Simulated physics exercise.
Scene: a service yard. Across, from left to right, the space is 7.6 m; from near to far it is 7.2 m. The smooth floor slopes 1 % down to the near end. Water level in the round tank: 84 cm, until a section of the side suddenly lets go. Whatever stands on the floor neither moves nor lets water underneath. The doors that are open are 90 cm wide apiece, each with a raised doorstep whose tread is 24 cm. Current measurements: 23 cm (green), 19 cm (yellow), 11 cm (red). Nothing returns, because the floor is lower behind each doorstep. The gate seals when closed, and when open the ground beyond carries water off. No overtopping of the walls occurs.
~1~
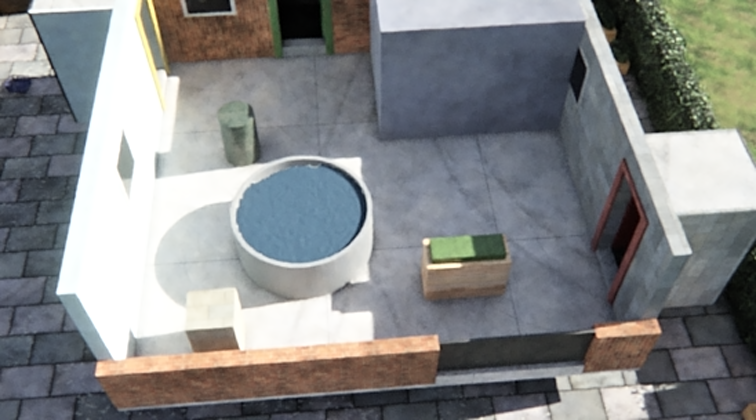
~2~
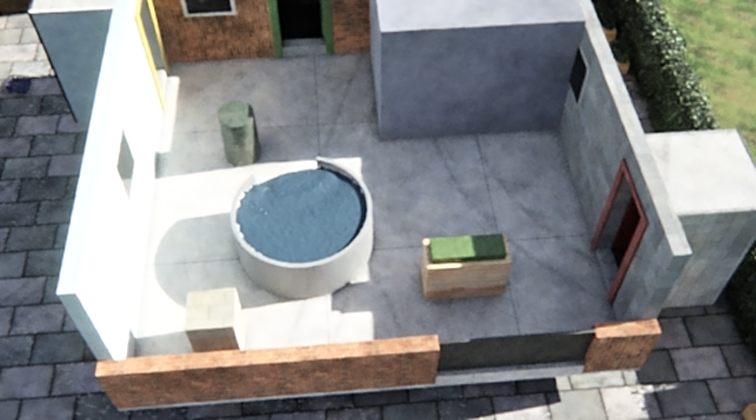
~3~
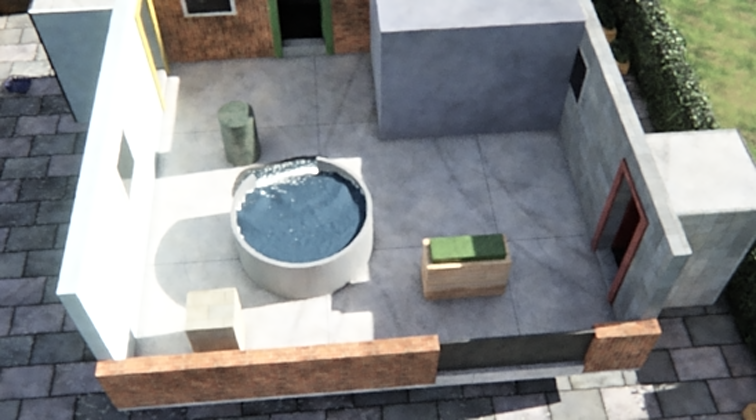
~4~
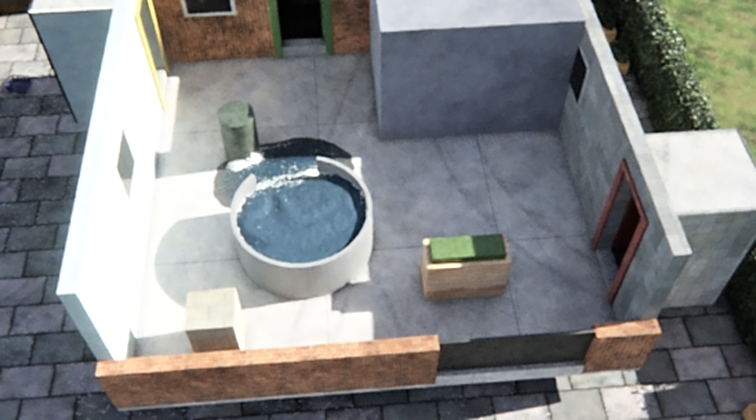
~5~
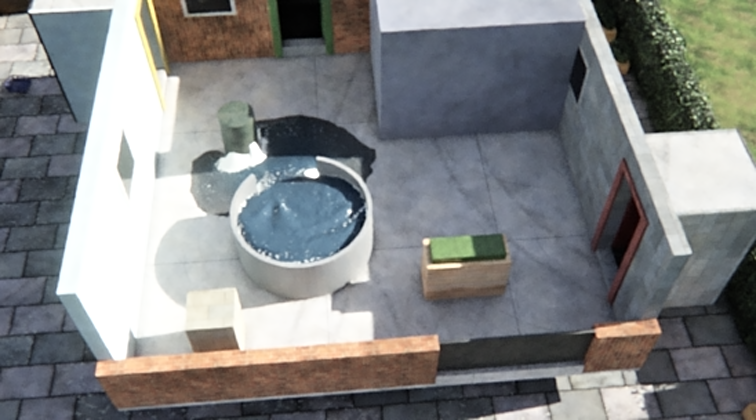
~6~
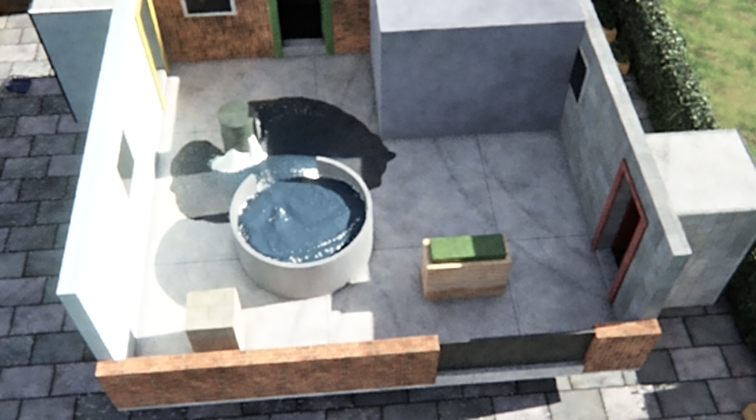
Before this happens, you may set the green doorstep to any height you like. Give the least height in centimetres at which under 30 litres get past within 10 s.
27 cm.
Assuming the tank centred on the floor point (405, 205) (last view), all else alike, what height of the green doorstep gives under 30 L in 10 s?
A height near 19 cm.
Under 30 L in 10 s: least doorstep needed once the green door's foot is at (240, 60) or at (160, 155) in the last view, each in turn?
Minimums: Roughly 18 cm and 18 cm.
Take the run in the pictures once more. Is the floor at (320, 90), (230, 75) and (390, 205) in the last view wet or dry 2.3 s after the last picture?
I'd mark them touched by the flood, touched by the flood and spared by the flood, respectively.
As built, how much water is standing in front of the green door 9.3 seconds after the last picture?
About 8.0 centimetres.
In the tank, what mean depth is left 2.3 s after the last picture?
Roughly 31 cm on average.
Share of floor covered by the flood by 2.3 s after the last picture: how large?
Wet share: Near 45 %.
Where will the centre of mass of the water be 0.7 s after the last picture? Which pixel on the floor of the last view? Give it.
(290, 201) or so.
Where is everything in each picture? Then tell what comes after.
The first picture shows the round tank at (302, 211) is whole and still, 84 cm deep; the green door at (301, 16) is dry.
In the second picture, the front is at a hidden place, 0.3 m from the gap on the far side; 0.3 m2 of floor is wet, 84 cm left at the back.
In the third picture, the front is at (248, 172), 0.9 m from the gap on the far side; 1.2 m2 of floor is wet, 84 cm left at the back.
In the fourth picture, water pours out on the far side and has run 1.3 m, to (268, 147); about 10 cm deep outside, 84 cm at the back.
In the fifth picture, water pours out on the far side and has run 1.9 m, to (259, 124); about 6 cm deep outside, 77 cm at the back.
In the sixth picture, the front is at (253, 105), 2.4 m from the gap on the far side; 6.2 m2 of floor is wet, 72 cm left at the back; the green door at (301, 16), 3.7 m from the gap, is still 1.3 m from the nearest water.
Then, 0.7 s after the last picture water covers 30 % of the floor, deepest (49 cm) near (255, 169); 26 cm at the green door, 0 litres in over its 23 cm doorstep.
Then, 2.3 s after the last picture water covers 45 % of the floor, deepest (29 cm) near (310, 78); 28 cm at the green door, 53 litres in over its 23 cm doorstep.
Then, 9.3 s after the last picture water covers 90 % of the floor, deepest (18 cm) near (142, 293); 8 cm at the green door, 61 litres in over its 23 cm doorstep.
At the green door as built, the water peaked near 35 cm, 1.1 s after the last picture.
Run again over the same 10 s with other heights there, 53 litres in over 24 cm, 6 litres over 32.5 cm. The limit of 30 litres is kept from about 27 cm up.
